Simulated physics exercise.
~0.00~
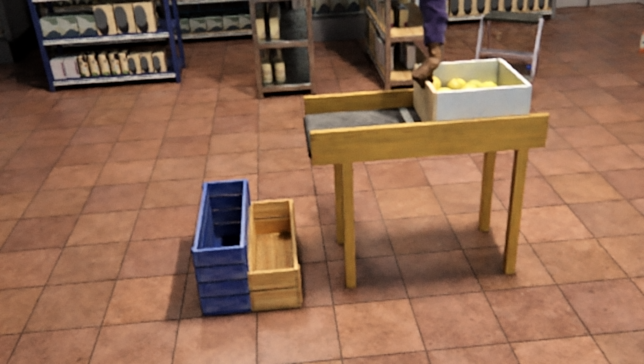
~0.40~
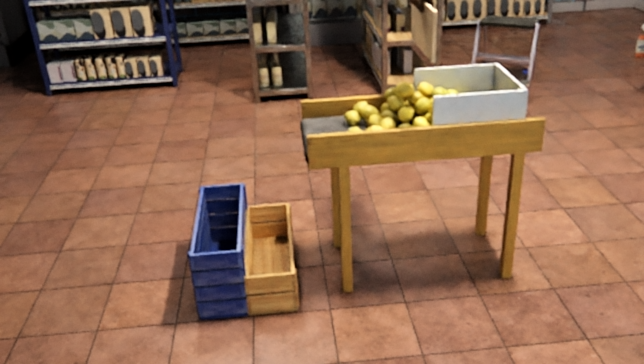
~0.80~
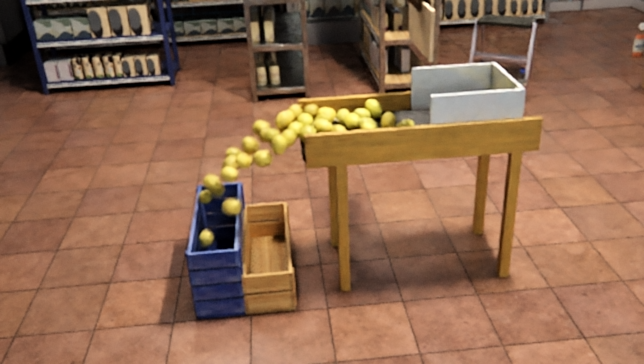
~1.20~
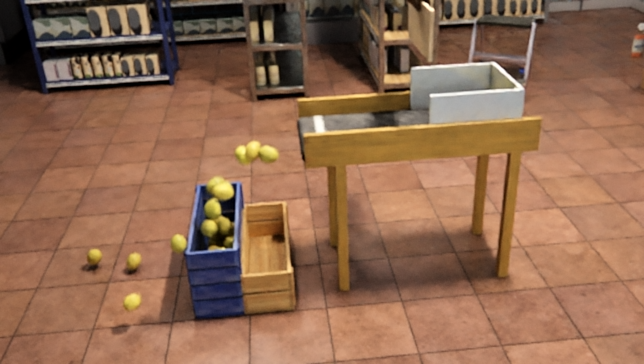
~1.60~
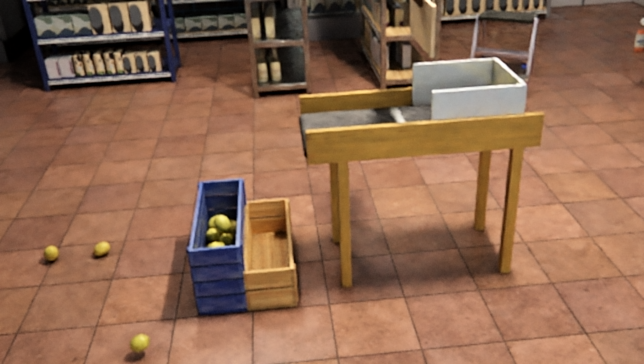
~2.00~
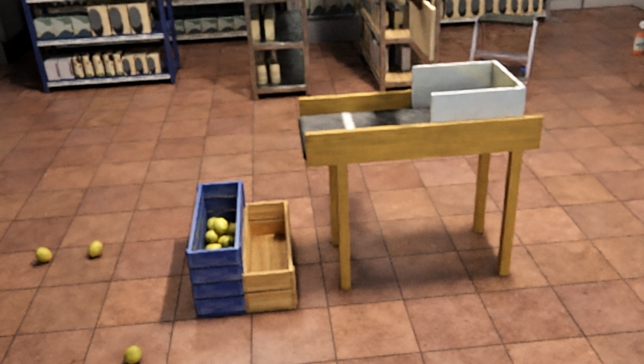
A hand opens the white pen, and lemons ride left and drop, most landing in the blue tote.
